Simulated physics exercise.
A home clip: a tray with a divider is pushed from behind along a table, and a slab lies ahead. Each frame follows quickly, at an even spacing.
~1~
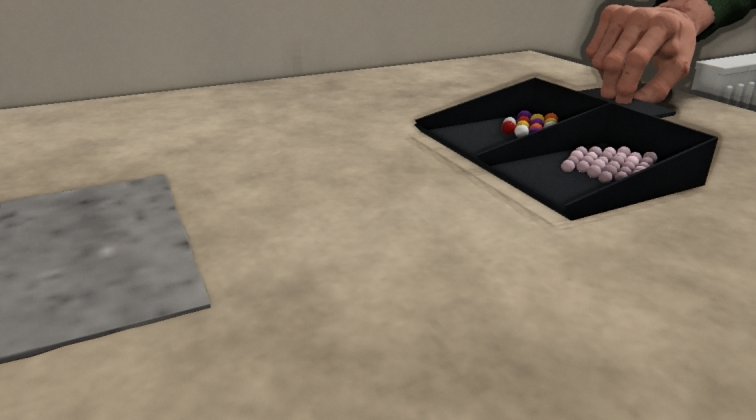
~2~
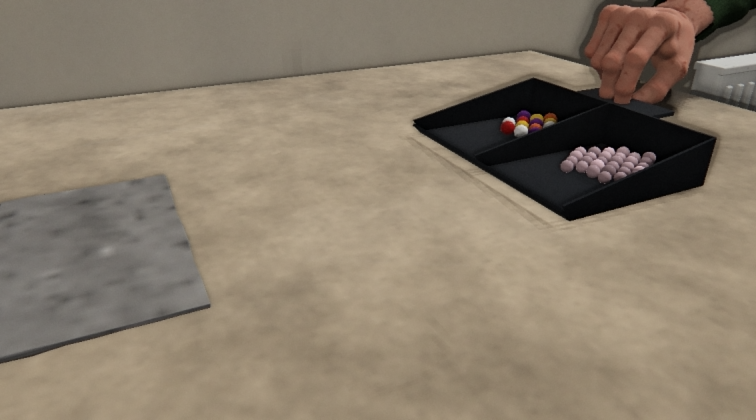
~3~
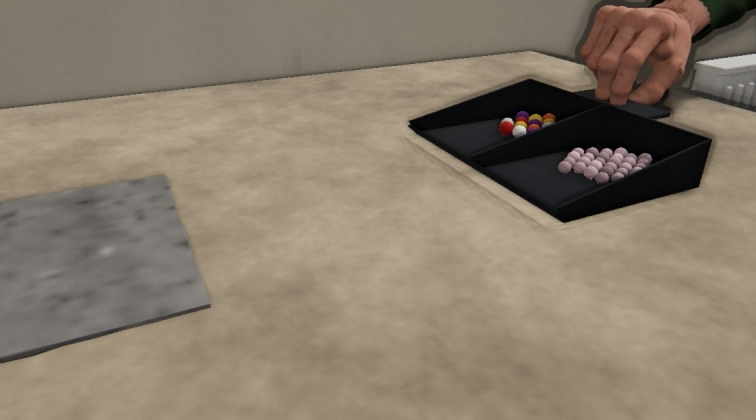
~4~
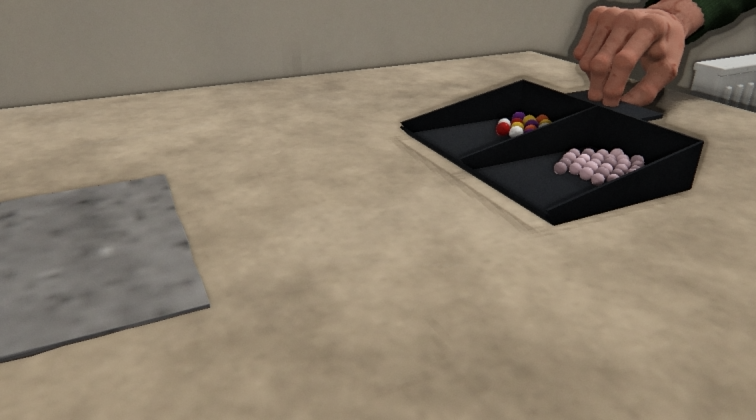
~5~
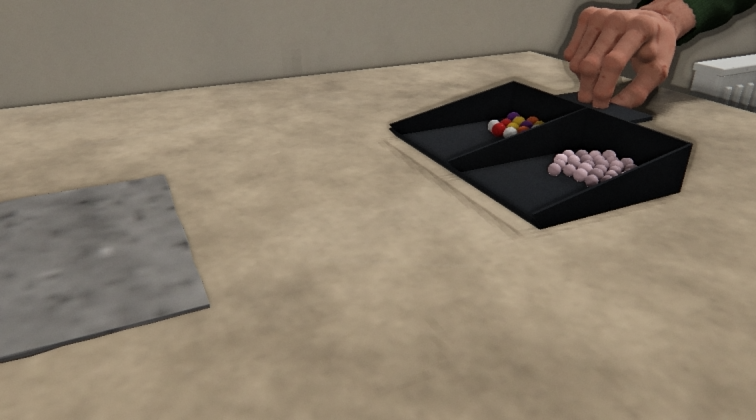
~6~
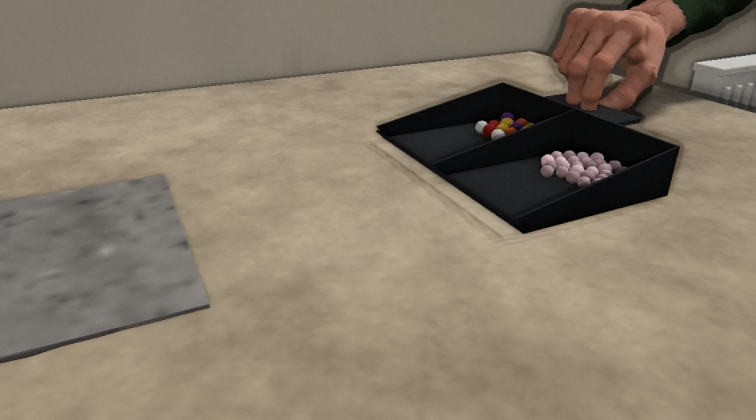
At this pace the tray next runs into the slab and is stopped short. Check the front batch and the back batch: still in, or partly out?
Front batch: Still in. Back batch: Still in.
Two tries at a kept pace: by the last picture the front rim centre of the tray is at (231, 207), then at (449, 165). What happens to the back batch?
At the first place it partly escapes, at the second it is contained.
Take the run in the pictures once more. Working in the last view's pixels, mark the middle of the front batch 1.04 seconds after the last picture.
I'd say its middle is near (302, 232).
Then, 0.37 s on from there, tray still sliding, front rim near (326, 189); front batch all inside; back batch all inside.
Then, 0.83 s on from there, tray stopped at the slab; front batch all inside; back batch all inside.
Then, 1.04 s on from there, tray stopped at the slab; front batch all inside, moved towards the front rim; back batch all inside, moved towards the front rim.
In the end, tray stopped at the slab; front batch all inside, moved towards the front rim; back batch all inside, moved towards the front rim.
